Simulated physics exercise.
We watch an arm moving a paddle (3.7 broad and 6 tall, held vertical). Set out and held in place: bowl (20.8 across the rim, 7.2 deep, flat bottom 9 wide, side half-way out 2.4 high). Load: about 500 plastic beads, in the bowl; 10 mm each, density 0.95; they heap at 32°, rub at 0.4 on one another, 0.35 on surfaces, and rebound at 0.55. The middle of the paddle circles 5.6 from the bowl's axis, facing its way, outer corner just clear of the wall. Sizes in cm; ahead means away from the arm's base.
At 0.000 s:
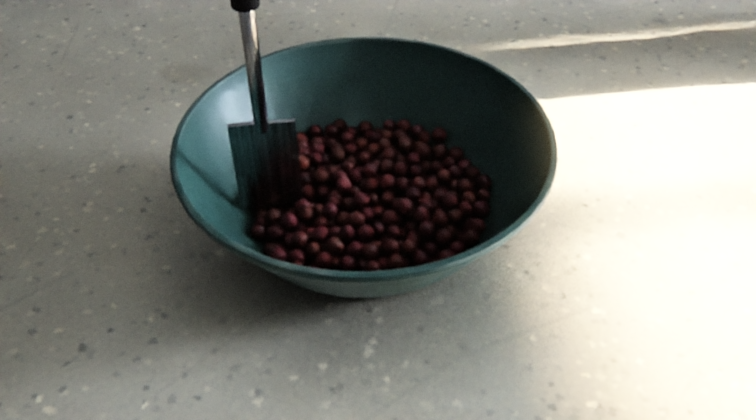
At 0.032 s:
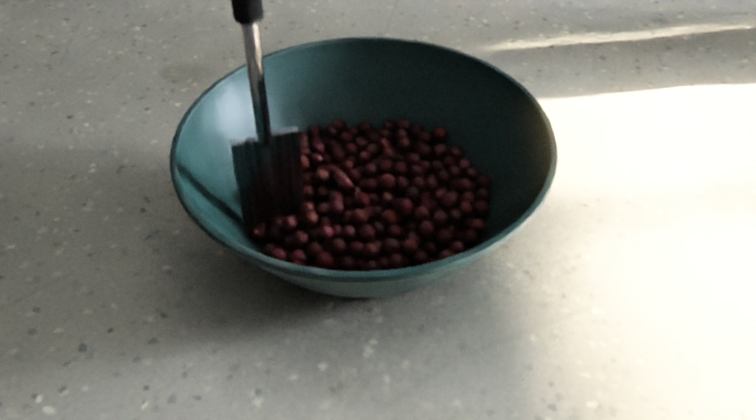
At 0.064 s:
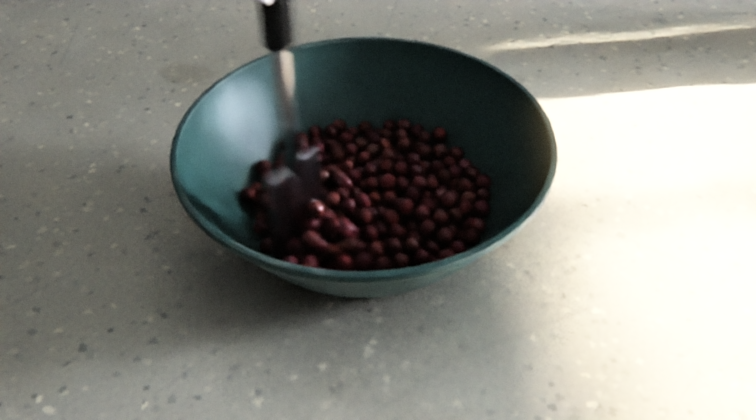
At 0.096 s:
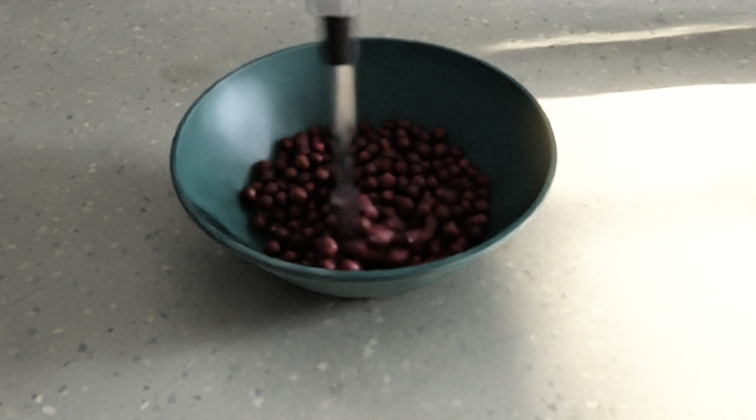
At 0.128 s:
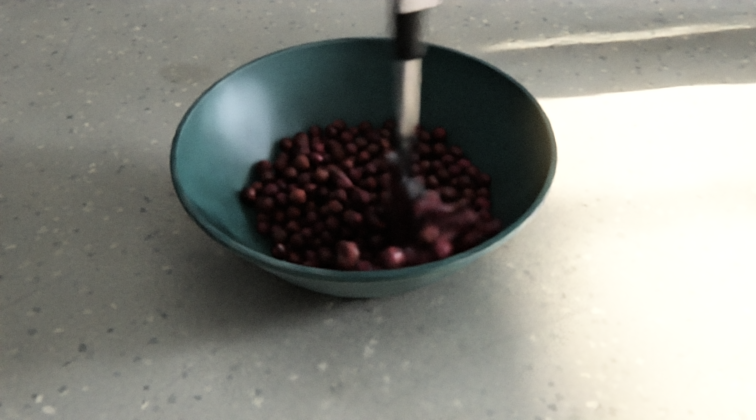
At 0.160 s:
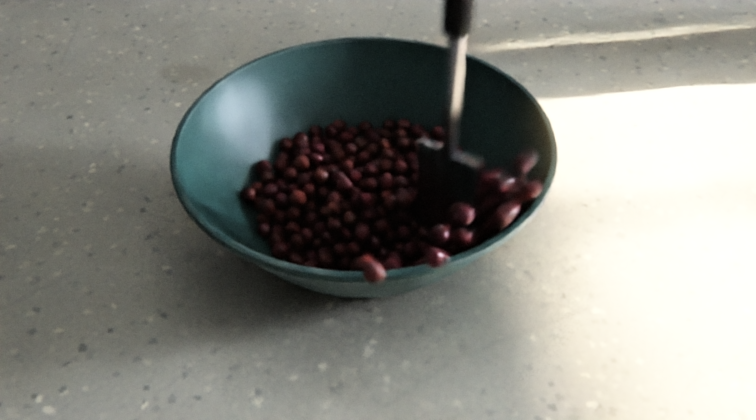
Arm sweeping an upright paddle from left to right through dark red beads in a teal bowl, pushing some up the right side.
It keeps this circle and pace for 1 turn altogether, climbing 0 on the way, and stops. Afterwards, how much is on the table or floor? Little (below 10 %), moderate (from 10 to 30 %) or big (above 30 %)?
A moderate share, from 10 to 30 %, ends on the table or floor.
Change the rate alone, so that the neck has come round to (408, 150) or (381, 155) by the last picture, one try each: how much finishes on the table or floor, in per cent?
Some 5 and 5 per cent.
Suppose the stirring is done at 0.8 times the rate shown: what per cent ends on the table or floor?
About 5 per cent.
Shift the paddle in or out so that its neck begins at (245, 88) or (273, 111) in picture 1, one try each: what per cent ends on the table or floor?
About 0 and 20 per cent.
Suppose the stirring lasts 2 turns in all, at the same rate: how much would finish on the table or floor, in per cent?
Then about 25 per cent.
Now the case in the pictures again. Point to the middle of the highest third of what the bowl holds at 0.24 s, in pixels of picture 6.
Near (400, 145).
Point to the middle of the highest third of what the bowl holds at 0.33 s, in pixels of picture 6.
At about (308, 140).
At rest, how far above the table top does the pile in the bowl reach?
Roughly 5.5 cm.
By 0.24 s, 218° round, highest piece 13 above the table; 481 in the bowl, 15 in flight or on the tool.
By 0.33 s, 300° round, highest piece 11 above the table; 460 in the bowl, 8 on the table or floor, 28 in flight or on the tool.
By 0.57 s, 0° round, highest piece 8 above the table; 427 in the bowl, 66 on the table or floor, 3 in flight or on the tool.
By 1.27 s, 0° round, highest piece 6 above the table; 426 in the bowl, 70 on the table or floor.
Final count, 426 in the bowl, 70 on the table or floor. That is 14 % on the table or floor.
